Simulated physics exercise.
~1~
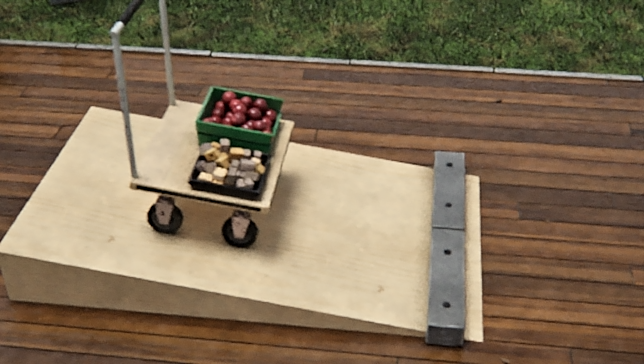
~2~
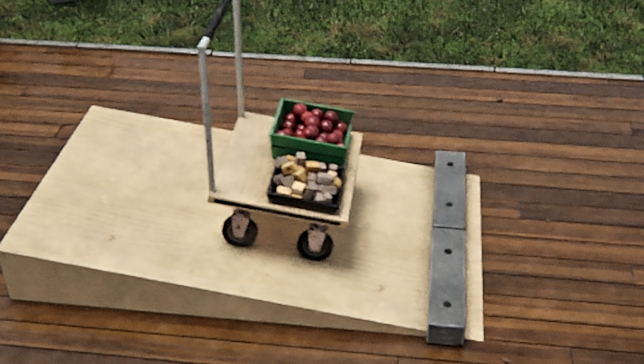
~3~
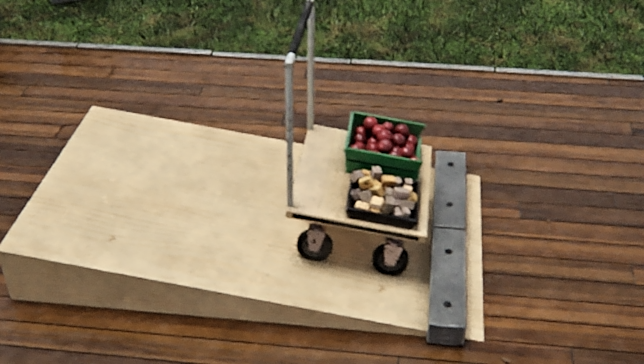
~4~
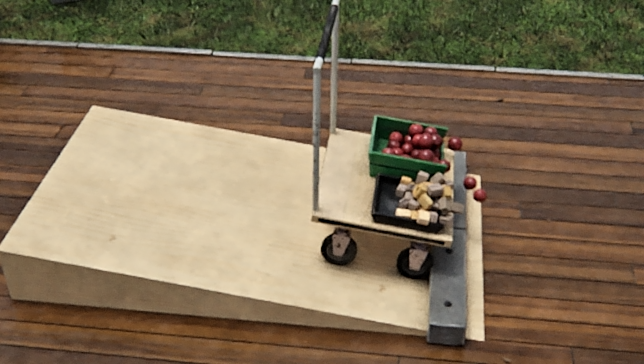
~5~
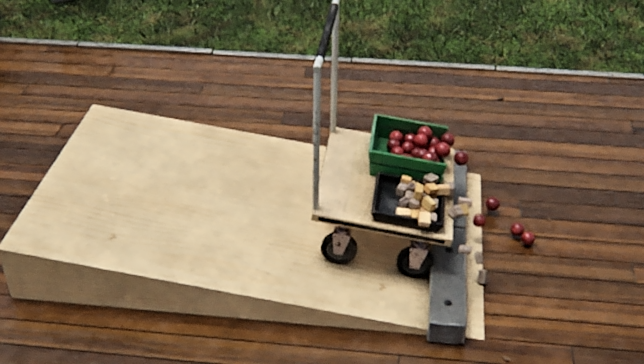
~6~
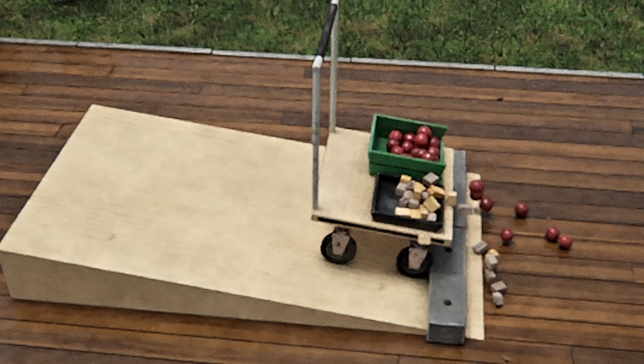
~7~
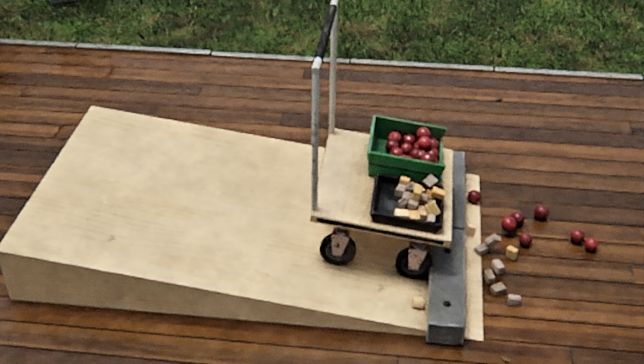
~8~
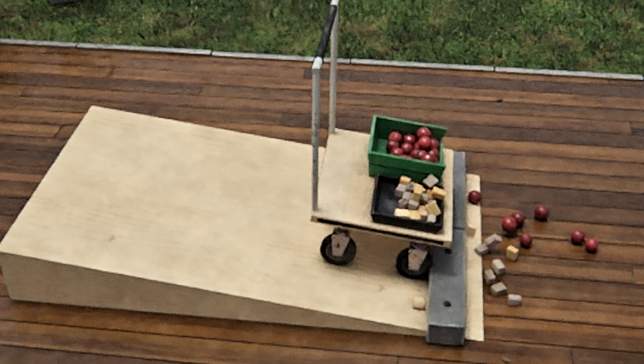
Flatbed trolley rolling right down a pale ramp, stopping at the kerb and spilling some red apples and small blocks onto decking.
